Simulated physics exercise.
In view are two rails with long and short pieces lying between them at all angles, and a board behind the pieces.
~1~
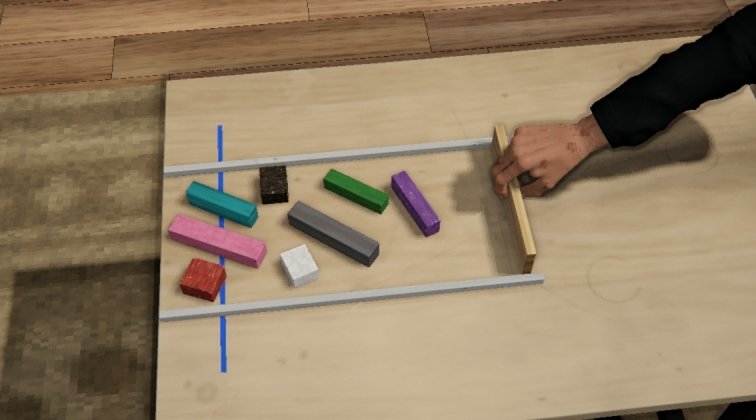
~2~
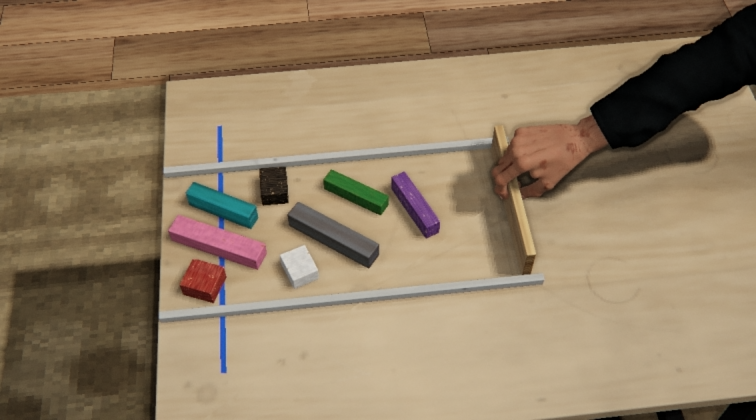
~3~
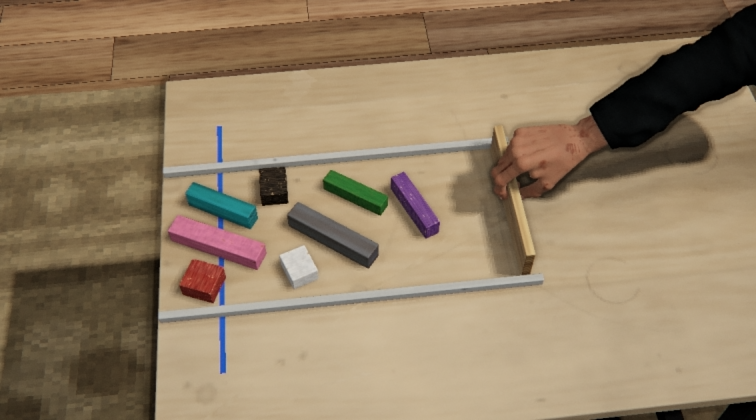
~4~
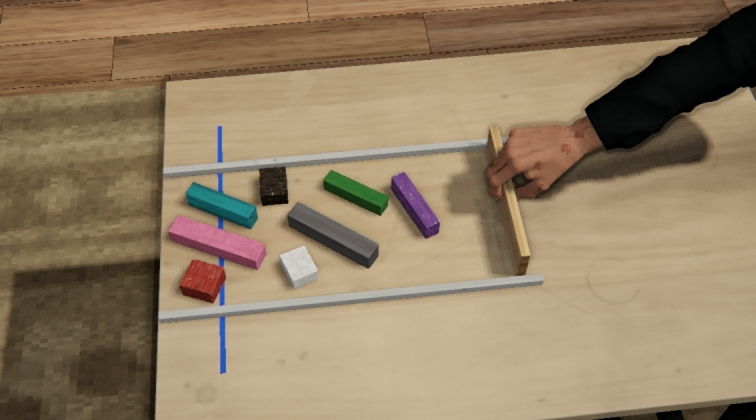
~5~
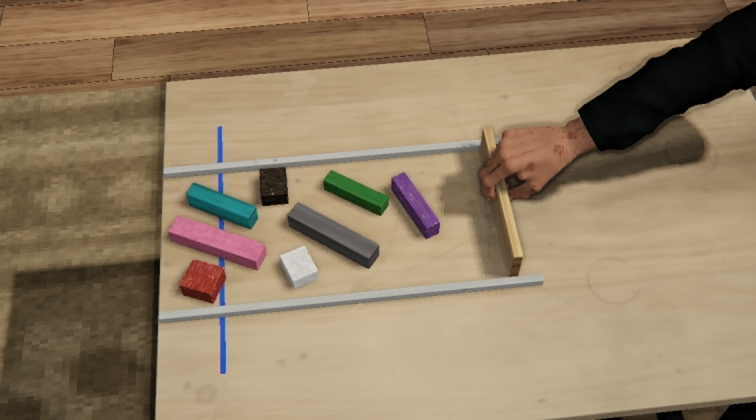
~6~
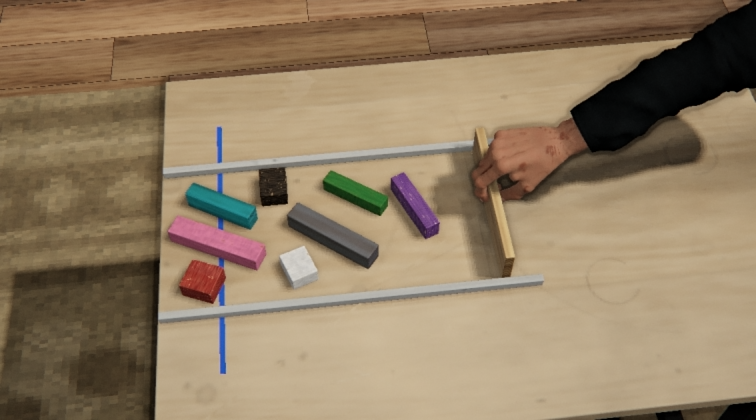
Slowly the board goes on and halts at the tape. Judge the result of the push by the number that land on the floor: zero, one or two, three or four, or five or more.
The number that land on the floor is three or four.
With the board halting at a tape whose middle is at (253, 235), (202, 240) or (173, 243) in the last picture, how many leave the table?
Per try: 0; 4; 7.
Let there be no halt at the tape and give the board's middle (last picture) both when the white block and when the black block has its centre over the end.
White block: (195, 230); black block: (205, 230).
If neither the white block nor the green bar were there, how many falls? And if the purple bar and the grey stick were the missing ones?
The first count is 1 and the second is 0.
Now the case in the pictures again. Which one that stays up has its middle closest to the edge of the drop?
The black block is the one you want.
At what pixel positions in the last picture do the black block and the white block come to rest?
(174, 194) and (186, 291), approximately.
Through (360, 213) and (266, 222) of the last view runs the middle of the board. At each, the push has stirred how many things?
That makes 3 at the first spot and 8 at the second.
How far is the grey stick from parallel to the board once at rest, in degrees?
It sits some 30° out of line.
Soon after, none off yet; red block at rest near (203, 281); pink bar at rest near (217, 243); turquoise stick at rest near (222, 206).
Then, none off yet; red block moved a little near (190, 284); pink bar moved a little near (183, 248); turquoise stick moved a little near (188, 214).
At rest, the number that fall off is three or four; fallen, turquoise stick, pink bar and red block.
